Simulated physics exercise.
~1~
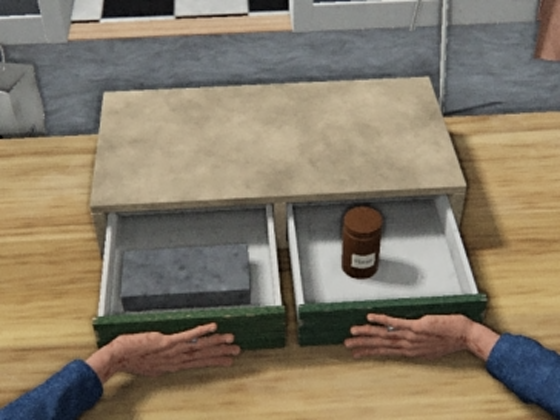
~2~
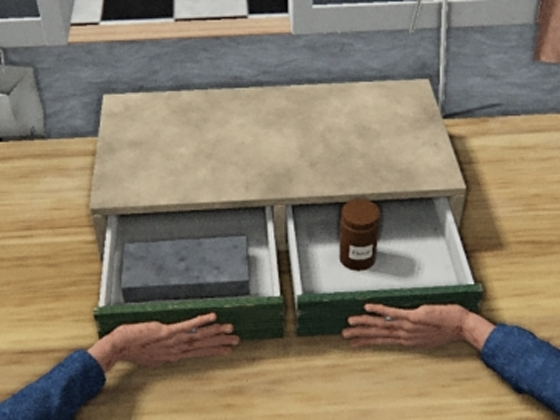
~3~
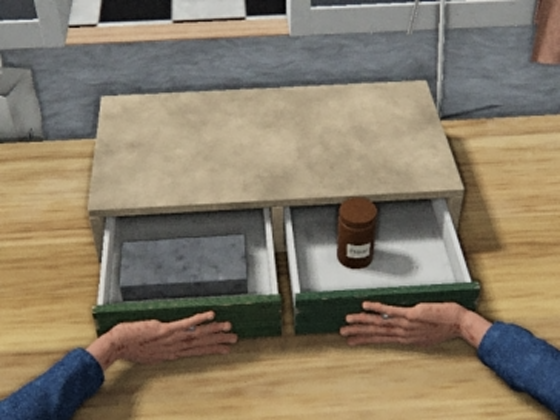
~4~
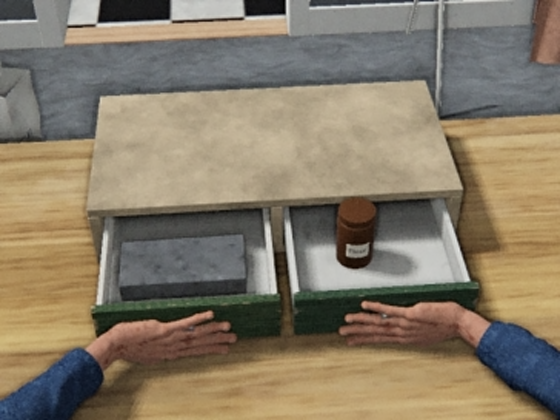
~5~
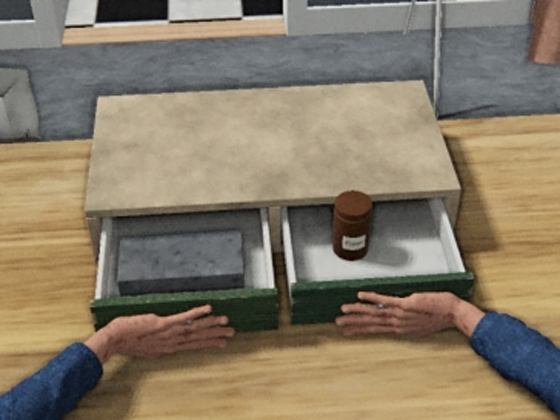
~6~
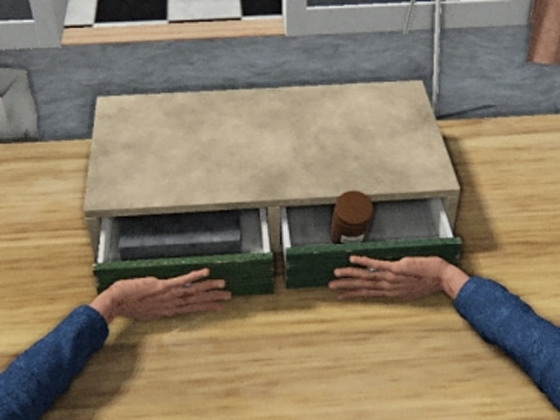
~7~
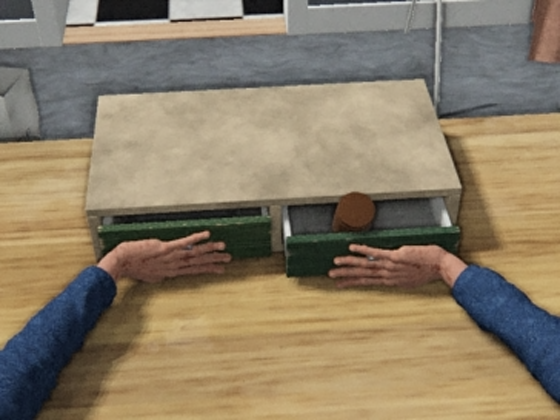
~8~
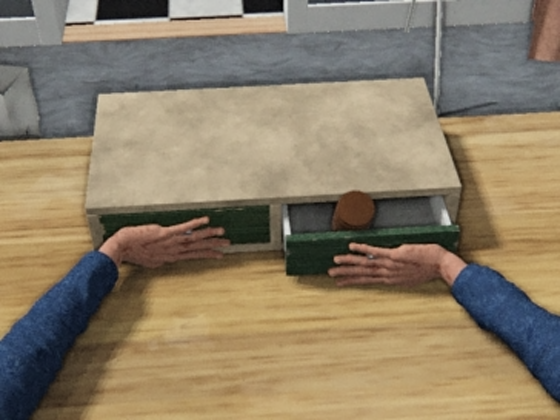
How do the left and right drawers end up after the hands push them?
The left drawer is pushed all the way in and sits closed. The right drawer does not close and stays ajar.
